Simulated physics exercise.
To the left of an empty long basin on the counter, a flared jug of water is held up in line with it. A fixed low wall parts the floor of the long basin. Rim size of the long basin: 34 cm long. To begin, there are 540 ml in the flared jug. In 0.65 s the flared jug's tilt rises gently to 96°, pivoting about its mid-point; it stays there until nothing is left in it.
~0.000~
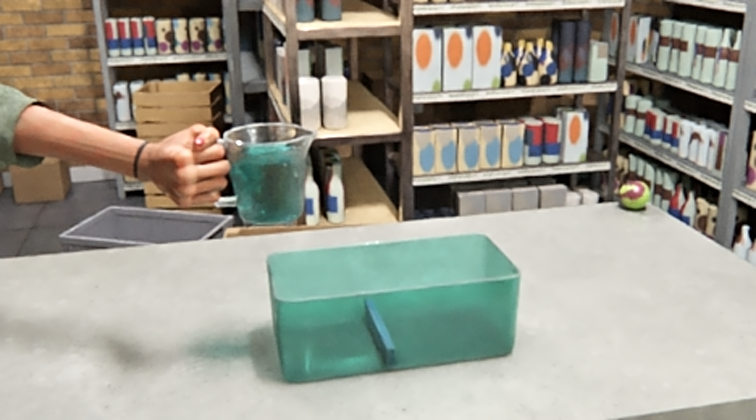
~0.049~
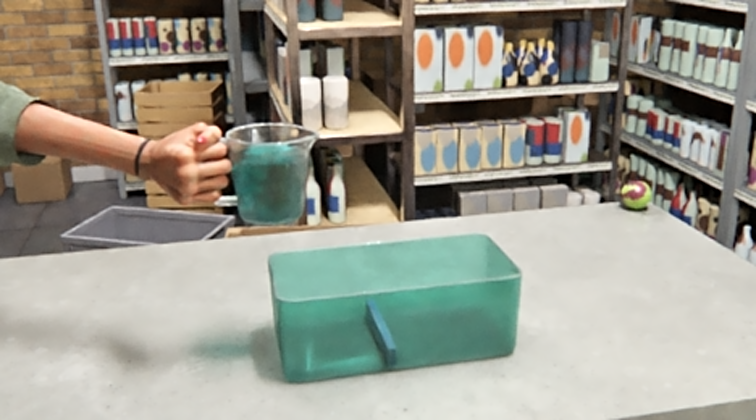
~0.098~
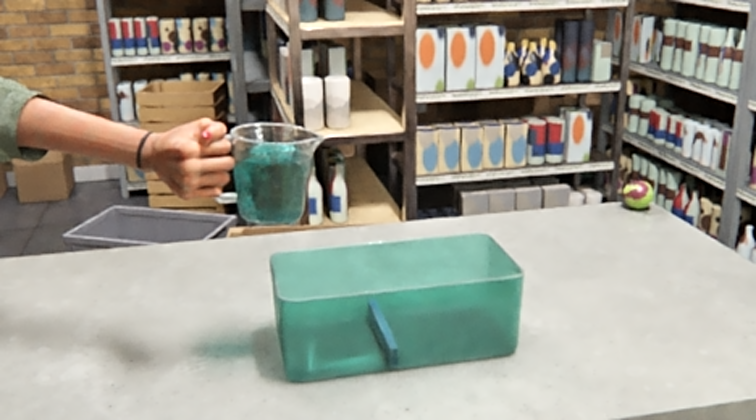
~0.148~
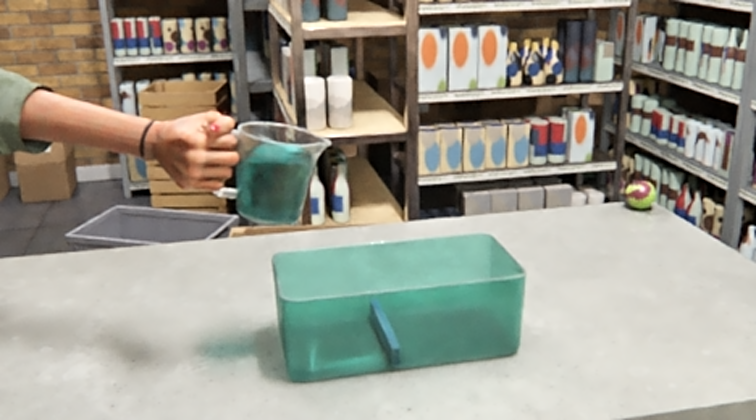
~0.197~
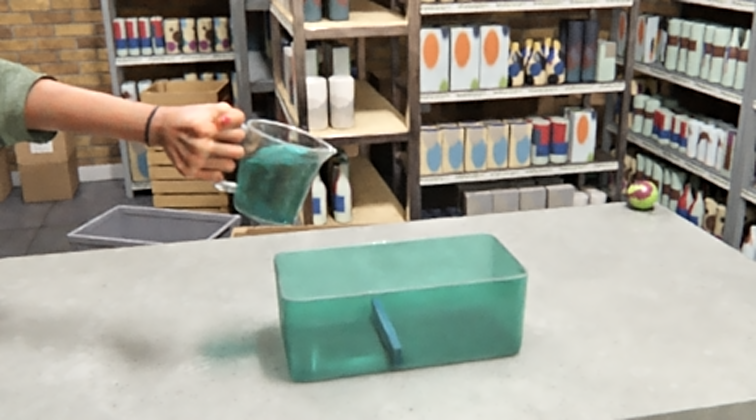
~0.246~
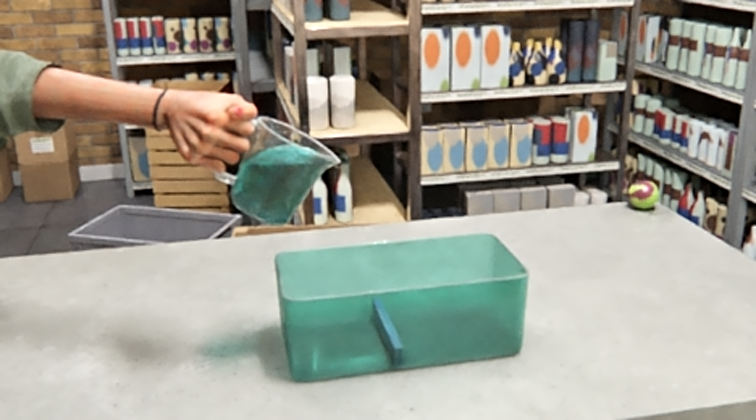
In a storeroom, a hand gradually tilts a clear jug rightward beside a long basin.
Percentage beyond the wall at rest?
42 per cent.
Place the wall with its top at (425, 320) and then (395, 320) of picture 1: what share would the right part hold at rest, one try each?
Result: 10 per cent, then 10 per cent.
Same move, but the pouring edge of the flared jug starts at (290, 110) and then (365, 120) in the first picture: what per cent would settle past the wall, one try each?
10 then 90 %.
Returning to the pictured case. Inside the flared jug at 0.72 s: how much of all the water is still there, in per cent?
I'd estimate some 20 per cent.
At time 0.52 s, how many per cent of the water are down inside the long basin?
Roughly 10 per cent.
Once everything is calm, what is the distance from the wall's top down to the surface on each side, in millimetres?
I'd say some 16 mm on the left and some 22 mm on the right.
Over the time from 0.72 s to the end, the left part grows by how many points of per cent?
I'd say near 20 percent.
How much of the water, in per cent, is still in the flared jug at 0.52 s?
About 64 per cent.
By 0.52 s the tilt is 86° and 63 per cent is still to pour, 7 is left of the wall and 3 right of it.
By 0.72 s the tilt is 96° and 19 per cent is still to pour, 36 is left of the wall and 25 right of it.
By 0.92 s the tilt is 96° and 4 per cent is still to pour, 50 is left of the wall and 41 right of it.
By 1.15 s the tilt is 96° and 1 per cent is still to pour, 57 is left of the wall and 41 right of it.
At rest 57 per cent lies left of the wall, 42 right of it and 1 outside.
